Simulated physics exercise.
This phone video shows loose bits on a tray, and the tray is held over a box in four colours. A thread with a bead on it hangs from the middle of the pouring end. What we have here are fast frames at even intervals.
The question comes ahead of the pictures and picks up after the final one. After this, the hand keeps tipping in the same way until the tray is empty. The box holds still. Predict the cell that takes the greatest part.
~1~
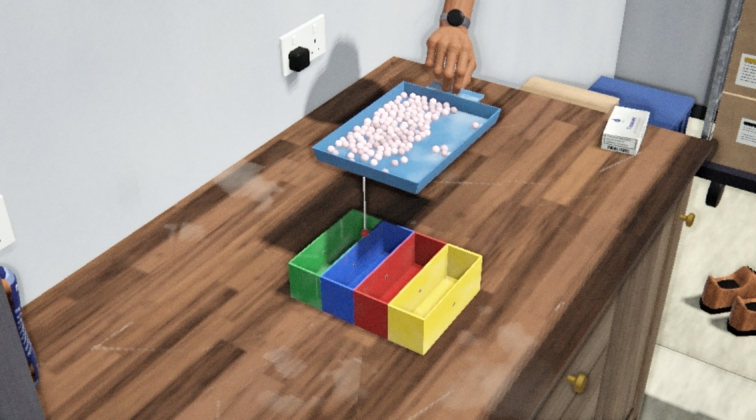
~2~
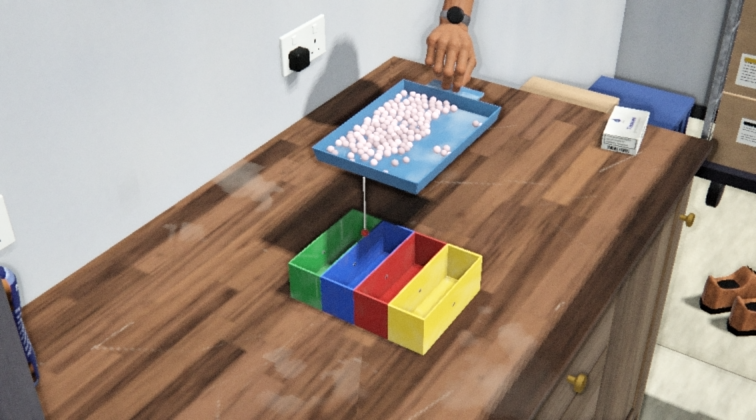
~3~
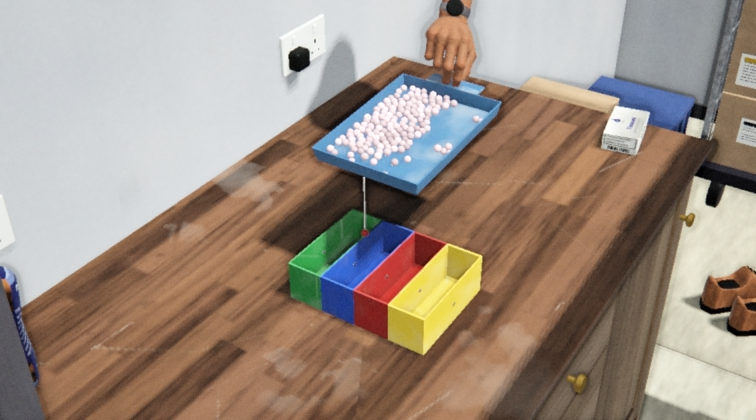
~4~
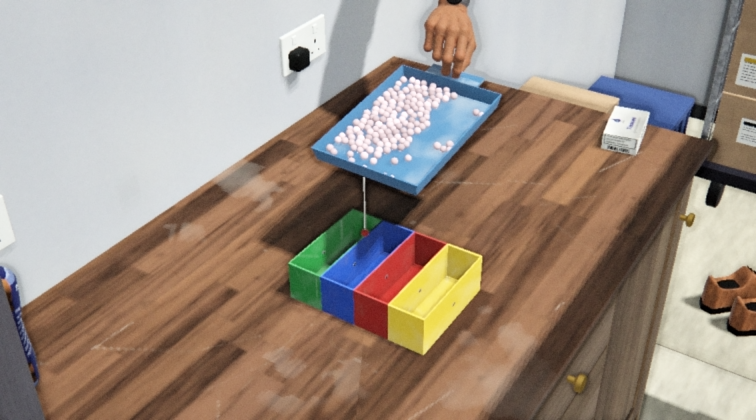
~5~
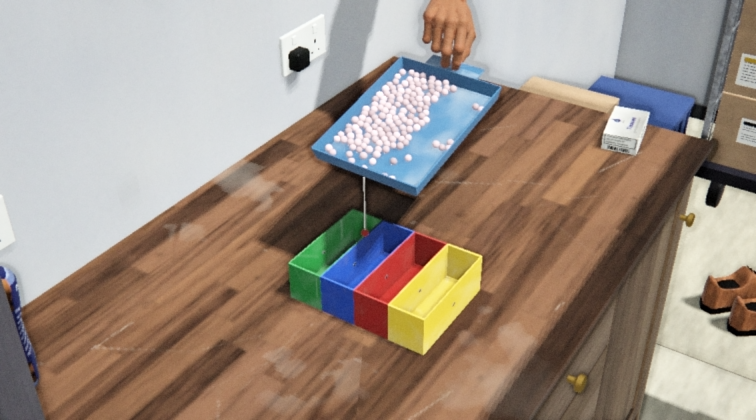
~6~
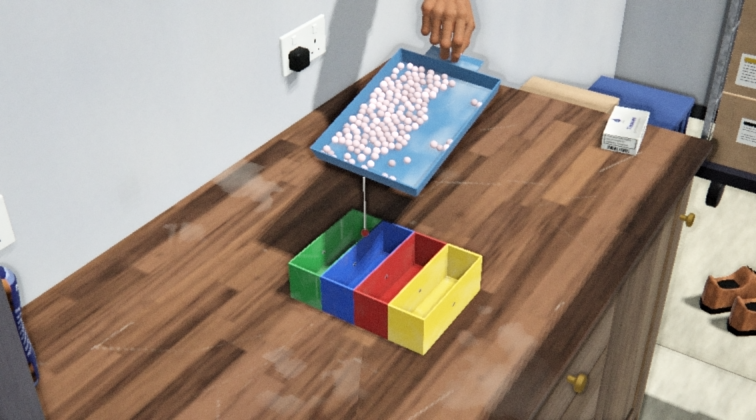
I would say the red cell.
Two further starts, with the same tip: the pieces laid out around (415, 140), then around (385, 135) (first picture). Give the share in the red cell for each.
Estimate: 60 % first, 50 % second.
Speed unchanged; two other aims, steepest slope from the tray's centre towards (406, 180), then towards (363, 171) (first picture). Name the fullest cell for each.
That red cell, then the green one.
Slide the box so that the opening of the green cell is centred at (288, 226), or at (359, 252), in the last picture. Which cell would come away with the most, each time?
So the first one goes to yellow and the second to blue.
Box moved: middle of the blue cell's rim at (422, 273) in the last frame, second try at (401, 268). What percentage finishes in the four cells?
You'd get about 70 per cent first and about 80 per cent second.
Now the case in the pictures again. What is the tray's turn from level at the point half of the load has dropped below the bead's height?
The angle is roughly 90° at that point.
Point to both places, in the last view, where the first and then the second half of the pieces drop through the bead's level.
Initially about (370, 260); subsequently about (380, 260).
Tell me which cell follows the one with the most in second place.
The cell in blue.
Just after the last frame, tray tipped steeply; almost all on the tray; just a few in the red cell; just a few falling or outside the box.
A moment on, tray tipped right over; roughly a quarter on the tray; roughly a quarter in the red cell; roughly a quarter in the blue cell; about a tenth in the green cell; about a tenth in the yellow cell; roughly a quarter falling or outside the box.
Further on, tray tipped past a quarter turn; roughly half in the red cell; roughly a quarter in the blue cell; roughly a quarter in the green cell; about a tenth in the yellow cell; just a few falling or outside the box.
When it is over, tray tipped past a quarter turn; roughly half in the red cell; roughly a quarter in the blue cell; roughly a quarter in the green cell; about a tenth in the yellow cell; just a few outside the box.
